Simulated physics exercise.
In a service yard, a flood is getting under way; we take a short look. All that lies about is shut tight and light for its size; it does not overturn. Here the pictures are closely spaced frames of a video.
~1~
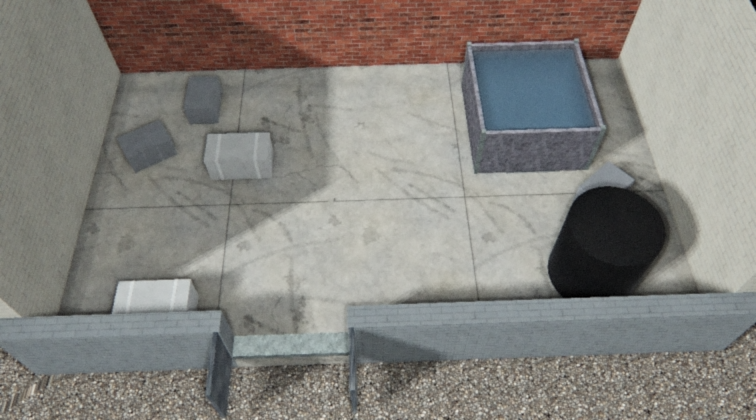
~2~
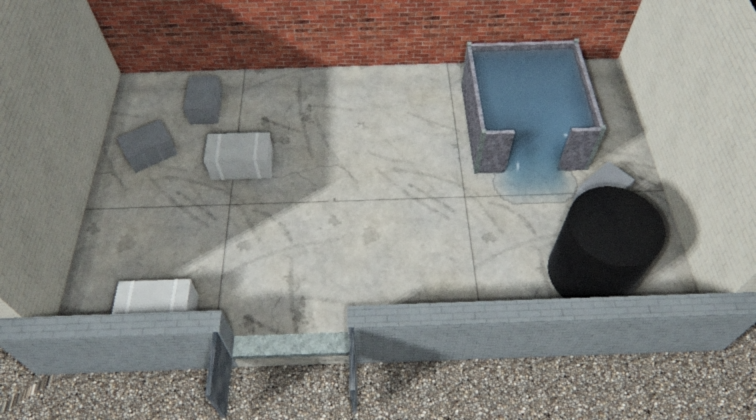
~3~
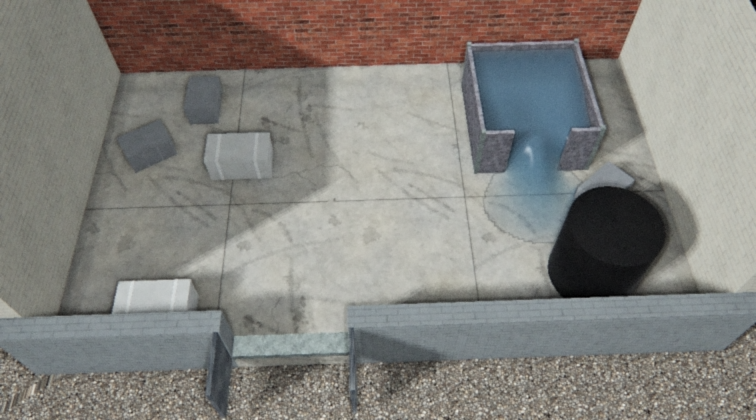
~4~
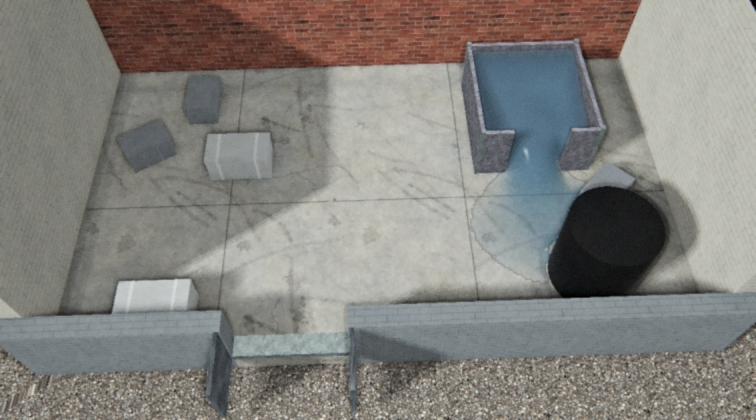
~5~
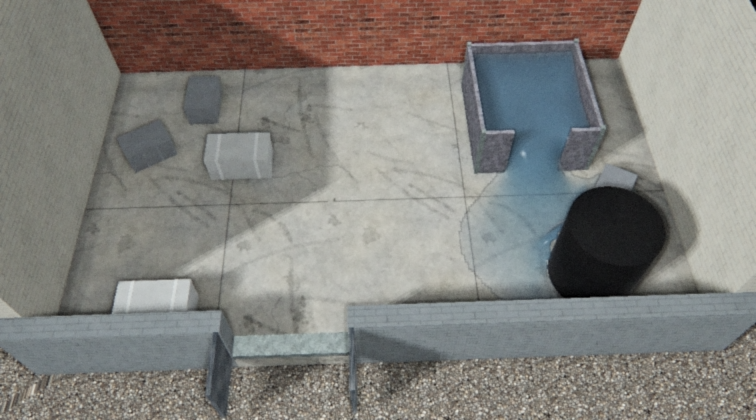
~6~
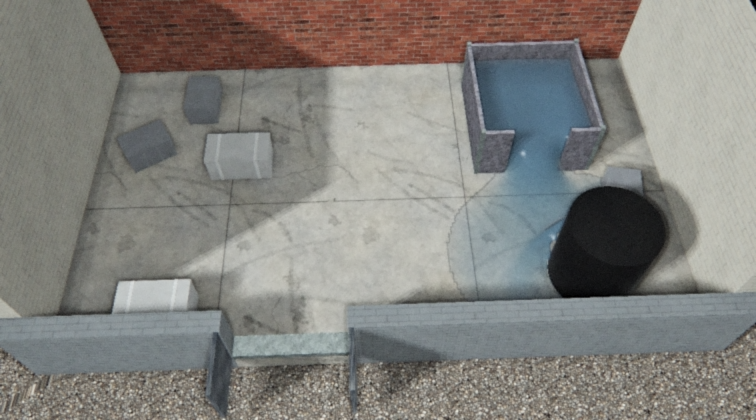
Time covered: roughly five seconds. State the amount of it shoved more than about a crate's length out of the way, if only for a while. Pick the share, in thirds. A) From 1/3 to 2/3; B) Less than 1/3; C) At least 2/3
Answer: B.
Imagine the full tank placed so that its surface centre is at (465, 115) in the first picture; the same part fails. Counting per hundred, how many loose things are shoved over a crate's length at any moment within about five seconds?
I'd put it close to 20 percent.
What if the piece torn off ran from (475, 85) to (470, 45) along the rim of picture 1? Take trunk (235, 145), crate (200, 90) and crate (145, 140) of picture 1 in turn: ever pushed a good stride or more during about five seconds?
Order as asked: Not sent that far; sent that far; sent that far.
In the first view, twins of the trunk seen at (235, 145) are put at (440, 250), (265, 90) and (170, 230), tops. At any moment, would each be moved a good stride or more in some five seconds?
Results - 1: Ends up far away; 2: Doesn't go far; 3: Doesn't go far.
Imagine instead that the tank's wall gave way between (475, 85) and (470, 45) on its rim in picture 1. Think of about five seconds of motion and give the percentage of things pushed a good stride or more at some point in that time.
Near 60 %.
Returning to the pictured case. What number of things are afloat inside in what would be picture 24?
Count: 0.
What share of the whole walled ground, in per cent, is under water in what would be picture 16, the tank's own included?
Something like 40 in a hundred.
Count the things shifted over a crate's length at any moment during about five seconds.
The figure is 1.
A moment on, 1 of 5 are well off their spots; 0 afloat.
Next, 1 of 5 are well off their spots; 0 afloat.
Later, 1 of 5 are well off their spots; 0 afloat.
In the end, 1 of 5 are well off their spots, and 1 have been at some point; 1 afloat.
